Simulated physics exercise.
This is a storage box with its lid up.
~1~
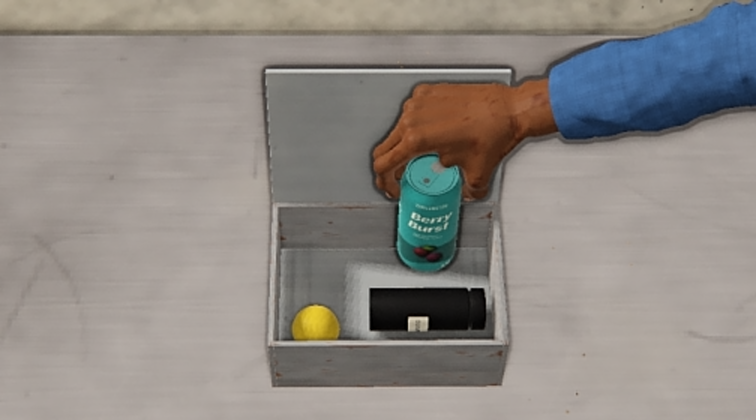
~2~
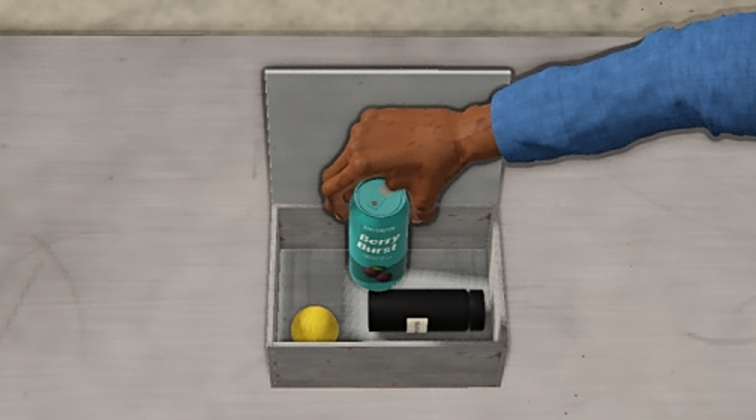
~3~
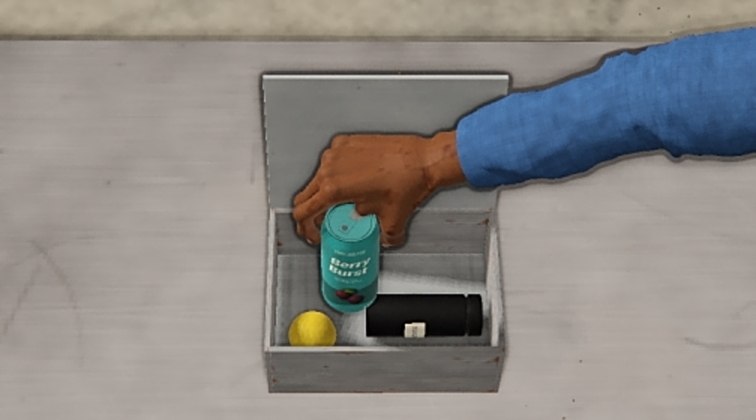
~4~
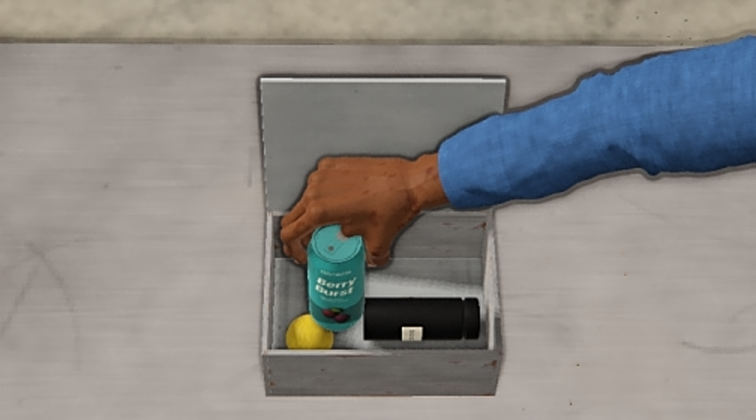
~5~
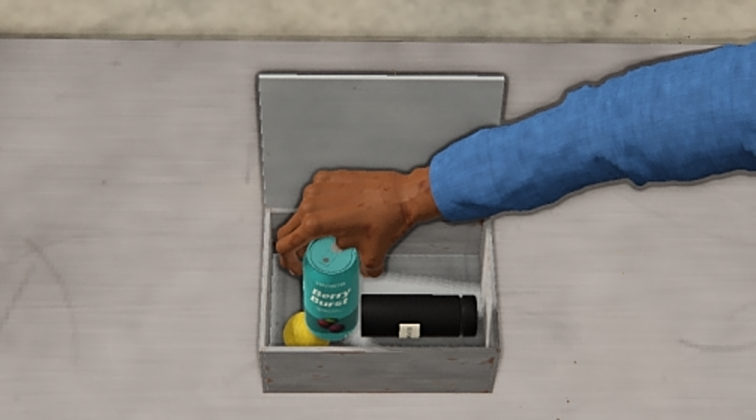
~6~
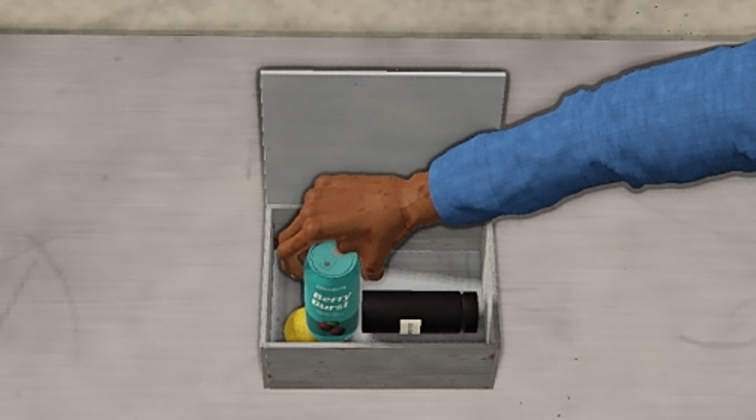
In an open storage box, a hand lowers a turquoise can leftward beside a black shaker.
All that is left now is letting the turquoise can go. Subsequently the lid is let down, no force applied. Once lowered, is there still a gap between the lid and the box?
The lid drops into place.
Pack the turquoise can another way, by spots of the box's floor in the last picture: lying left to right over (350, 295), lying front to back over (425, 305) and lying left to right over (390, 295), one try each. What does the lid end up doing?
On the first go it comes down fully, on the second it can't shut, and on the third it comes down fully.
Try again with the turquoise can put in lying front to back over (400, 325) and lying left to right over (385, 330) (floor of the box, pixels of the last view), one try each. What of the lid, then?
Try 1: Lid not shut; try 2: Lid shut.
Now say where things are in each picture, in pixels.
In the first picture, still above its spot; turquoise can (429, 215); black shaker (427, 309).
In the second picture, still above its spot; turquoise can (379, 236); black shaker (426, 311).
In the third picture, still above its spot; turquoise can (351, 259); black shaker (424, 316).
In the fourth picture, still above its spot; turquoise can (336, 278); black shaker (421, 319).
In the fifth picture, still above its spot; turquoise can (331, 289); black shaker (418, 316).
In the sixth picture, in place under the hand; turquoise can (332, 293); black shaker (419, 312).
Then, 0.50 s past the last view, turquoise can on its side near (387, 335); yellow lemon displaced a little.
Then, 1.20 s past the last view, lid starting down; turquoise can on its side near (382, 316); black shaker displaced about its own width; yellow lemon displaced about its own width.
Then, 1.70 s past the last view, lid 50° above the rim; turquoise can on its side near (382, 308); black shaker displaced about its own width; yellow lemon displaced about its own width.
Then, 2.10 s past the last view, lid 11° above the rim; turquoise can on its side near (382, 305); black shaker displaced about its own width; yellow lemon displaced about its own width.
Finally, lid shut; down or leaning hard in the box, turquoise can; moved from the start, black shaker and yellow lemon. Final places as the last picture's camera would see them, turquoise can near (382, 302).
